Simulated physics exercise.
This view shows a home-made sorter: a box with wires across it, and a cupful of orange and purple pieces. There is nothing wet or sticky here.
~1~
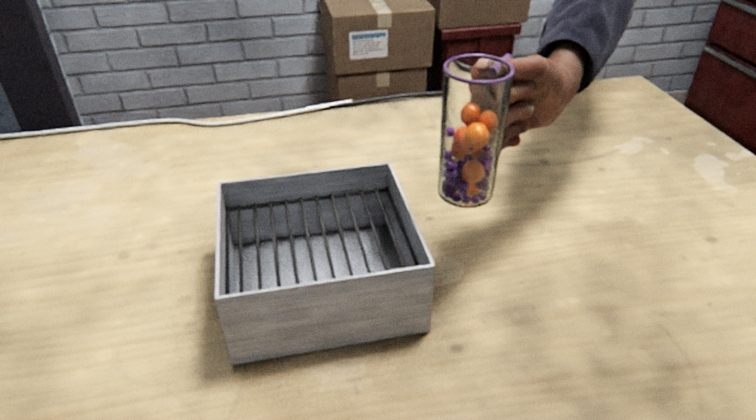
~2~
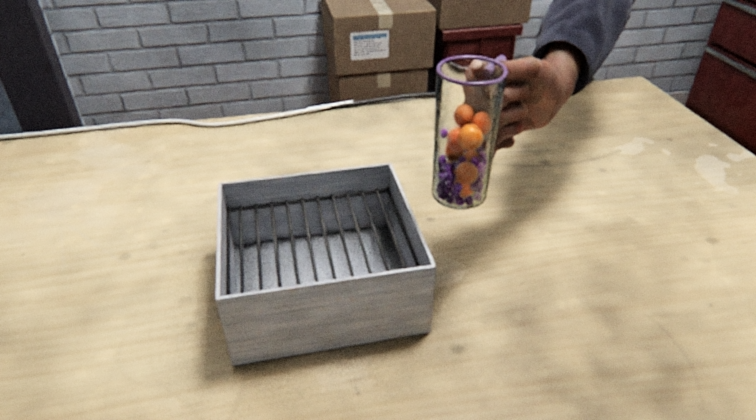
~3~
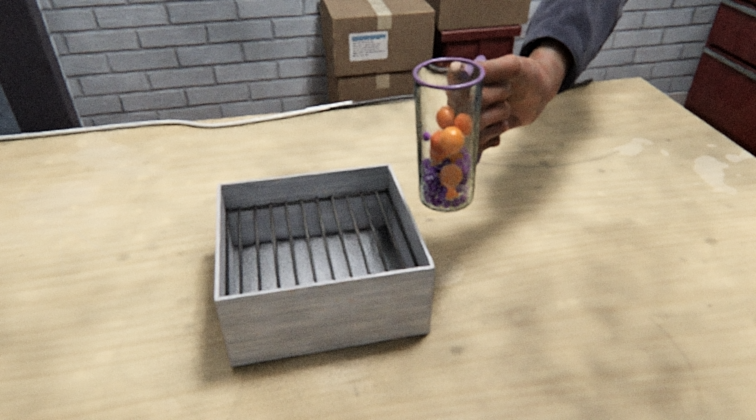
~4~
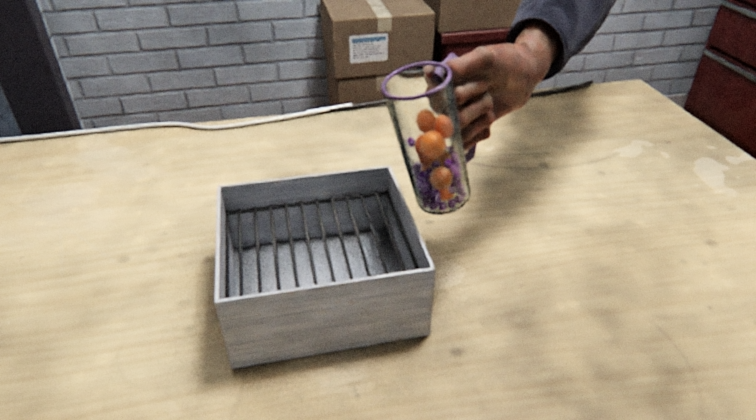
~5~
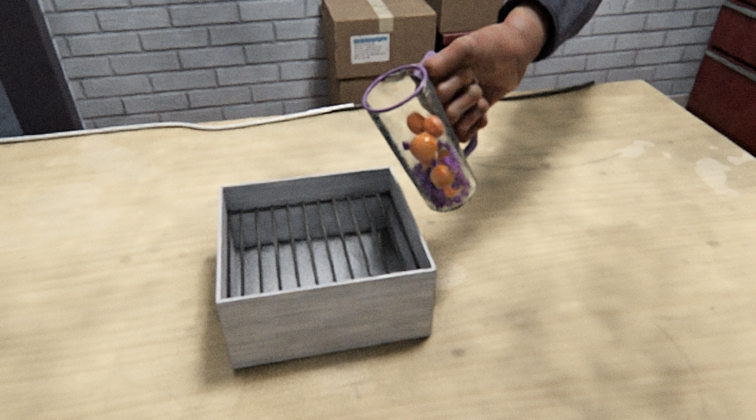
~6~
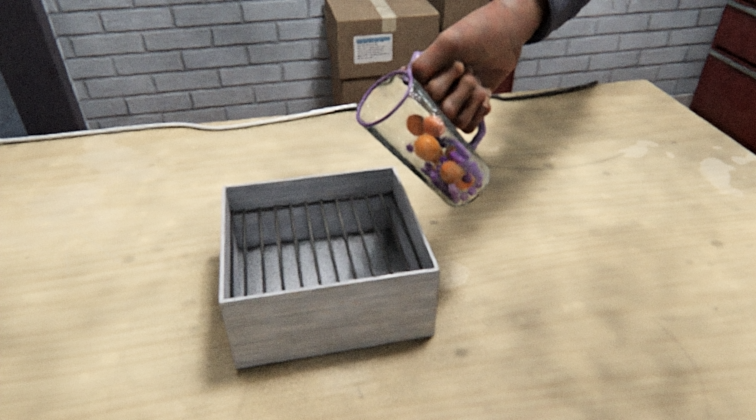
To begin with, a hand at the right holds a clear, purple-rimmed cup of orange and purple pieces upright above a table, beside a grey box with wires across it. The hand moves the cup left toward the box, then tilts it steadily leftward, the pieces still inside.
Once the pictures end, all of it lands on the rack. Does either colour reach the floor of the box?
Taking each in turn, the orange pieces do not, the purple pieces reach it.
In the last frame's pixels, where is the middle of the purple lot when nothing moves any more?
My estimate for where it settles is about (334, 280).
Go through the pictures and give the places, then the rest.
In the first frame, cup (471, 135), upright; rack (258, 254), 12 wires across; orange round beads (460, 150), wider than the gaps; purple marbles (465, 170), narrower than the gaps.
In the second frame, cup (465, 136), upright; purple ones (460, 171).
In the third frame, cup (447, 139), tipped 3°; orange ones (438, 154).
In the fourth frame, cup (431, 143), tipped 15°; purple ones (436, 176).
In the fifth frame, cup (425, 144), tipped 27°; orange ones (427, 157).
In the sixth frame, cup (428, 144), tipped 40°; rack (263, 258); orange ones (435, 155); purple ones (448, 171).
Then, 0.48 s later than the last frame, orange ones, every one in the cup; purple ones, every one in the cup.
Then, 0.90 s later than the last frame, orange ones, the larger part in the cup, about a tenth on or over the wires; purple ones, every one in the cup.
Then, 1.26 s later than the last frame, orange ones, every one on or over the wires; purple ones, roughly half on or over the wires, roughly half under the rack.
When it is over, orange ones, every one on the wires, not one under the rack; purple ones, every one under the rack.
